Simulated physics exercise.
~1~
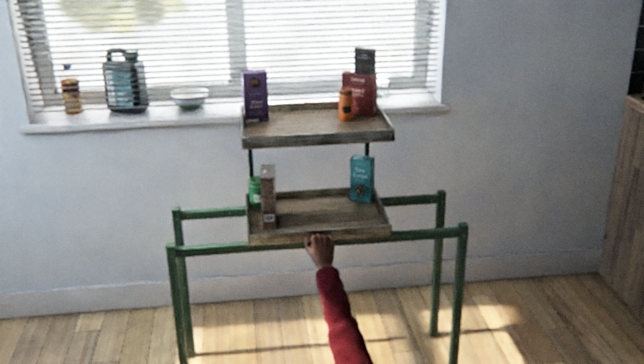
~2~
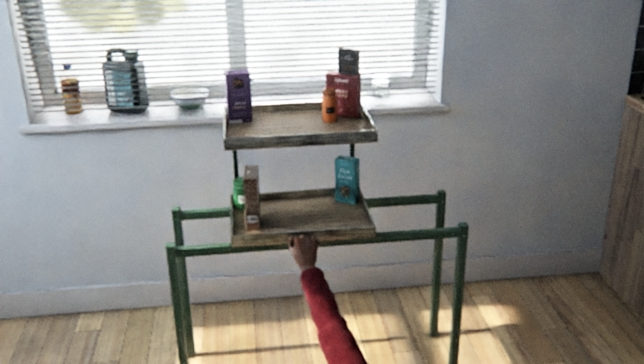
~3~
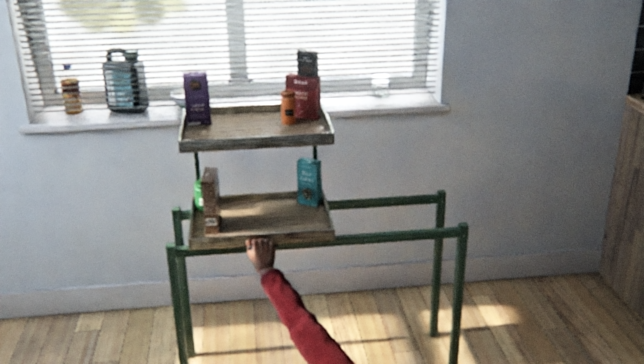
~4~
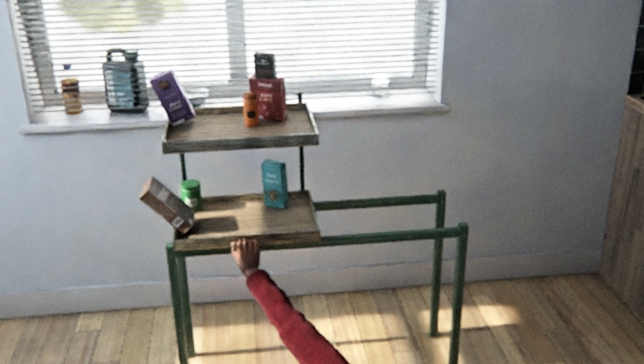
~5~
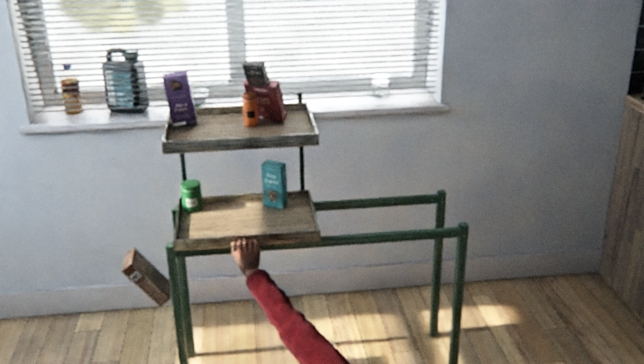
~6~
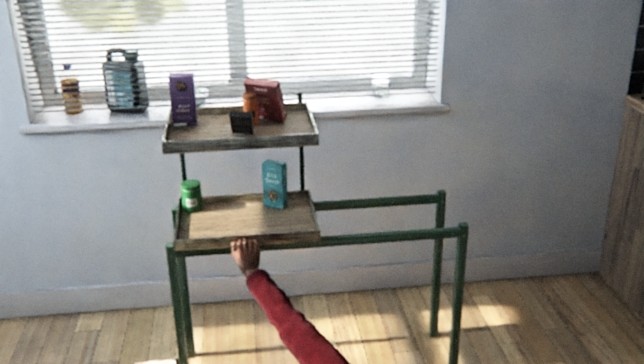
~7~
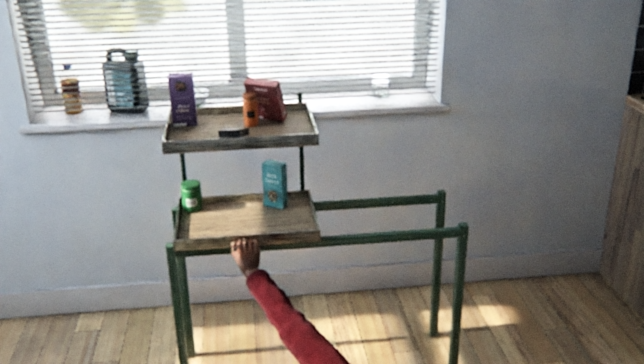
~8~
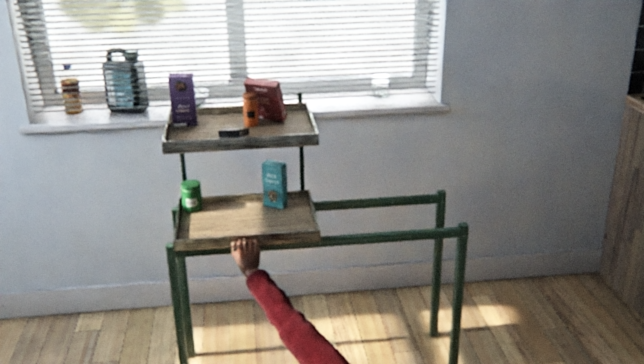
The footage shows a red-sleeved arm sliding a two-level wooden shelf of packets leftward along green rails until it stops; the brown packet topples off the left side and falls, the black packet tumbles onto the upper tray, and the rest stay aboard, the red one leaning.
